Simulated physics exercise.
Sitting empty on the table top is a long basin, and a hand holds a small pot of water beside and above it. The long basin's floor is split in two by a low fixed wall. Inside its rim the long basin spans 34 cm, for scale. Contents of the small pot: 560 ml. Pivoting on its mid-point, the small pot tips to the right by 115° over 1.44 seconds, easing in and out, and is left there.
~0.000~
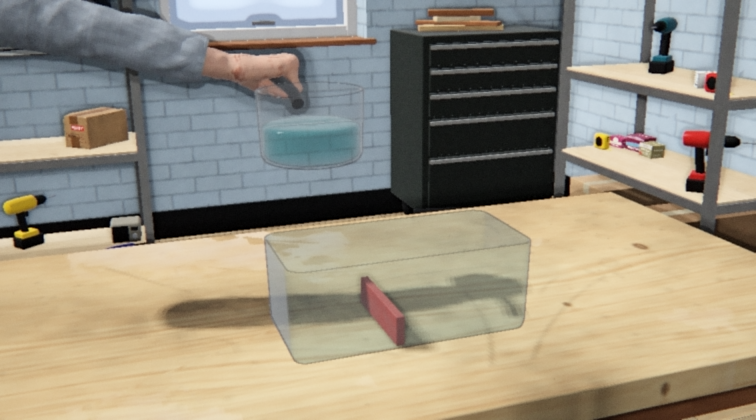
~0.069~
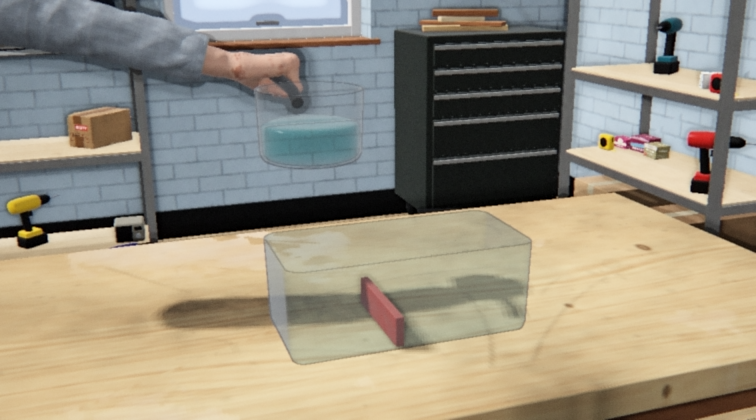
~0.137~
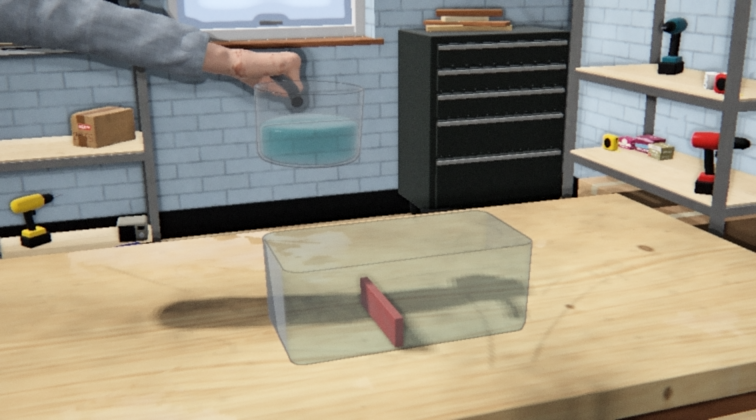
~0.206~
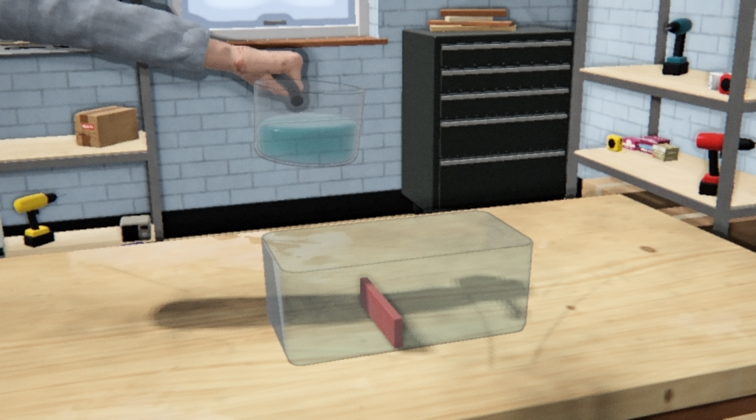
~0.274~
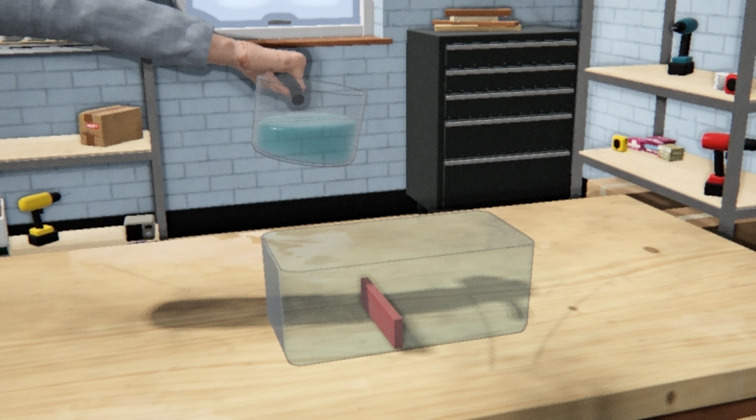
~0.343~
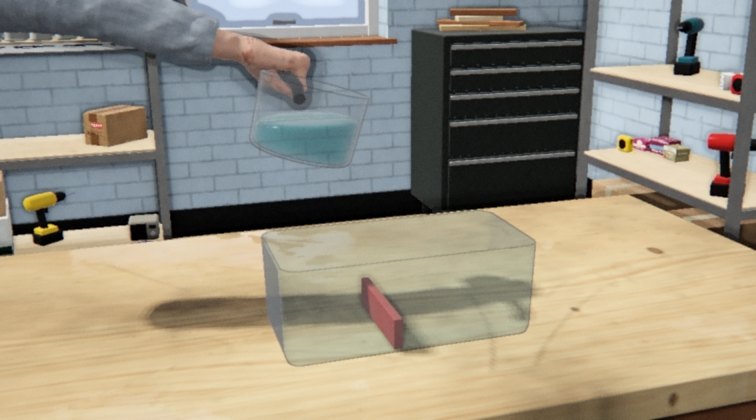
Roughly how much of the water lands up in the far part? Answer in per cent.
Around 91 %.
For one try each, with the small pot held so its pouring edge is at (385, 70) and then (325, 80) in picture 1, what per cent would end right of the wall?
Try 1: Approx. 95 %; try 2: Approx. 40 %.
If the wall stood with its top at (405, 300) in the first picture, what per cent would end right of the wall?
Roughly 60 %.
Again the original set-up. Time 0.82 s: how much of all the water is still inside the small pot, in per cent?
Remaining: Near 76 % of the total.
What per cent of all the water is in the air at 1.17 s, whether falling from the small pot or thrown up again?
Close to 16 in every hundred parts.
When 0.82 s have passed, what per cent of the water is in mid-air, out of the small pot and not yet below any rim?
22 %.
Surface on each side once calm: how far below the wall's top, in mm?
Near 40 mm for the left and near 24 mm for the right.
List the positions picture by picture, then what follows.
In the first frame, tilt 0°; pouring edge (360, 88); surface from (260, 127) to (357, 120); the long basin's rim runs from (275, 254) to (507, 226); the wall's top is at (381, 297).
In the second frame, tilt 1°; pouring edge (360, 88); surface from (260, 126) to (356, 119).
In the third frame, tilt 3°; pouring edge (361, 89); surface from (258, 125) to (356, 119).
In the fourth frame, tilt 6°; pouring edge (362, 91); surface from (257, 124) to (356, 118).
In the fifth frame, tilt 10°; pouring edge (364, 93); surface from (256, 122) to (356, 117).
In the sixth frame, tilt 15°; pouring edge (366, 98); surface from (254, 122) to (357, 117).
By 0.82 s the tilt is 70° and 75 per cent is still to pour, 0 is left of the wall and 2 right of it.
By 1.17 s the tilt is 106° and 14 per cent is still to pour, 4 is left of the wall and 65 right of it.
By 1.54 s the tilt is 115° and 0 per cent is still to pour, 8 is left of the wall and 91 right of it.
By 1.94 s the tilt is 115° and 0 per cent is still to pour, 8 is left of the wall and 91 right of it.
At rest 8 per cent lies left of the wall, 91 right of it and 1 outside.
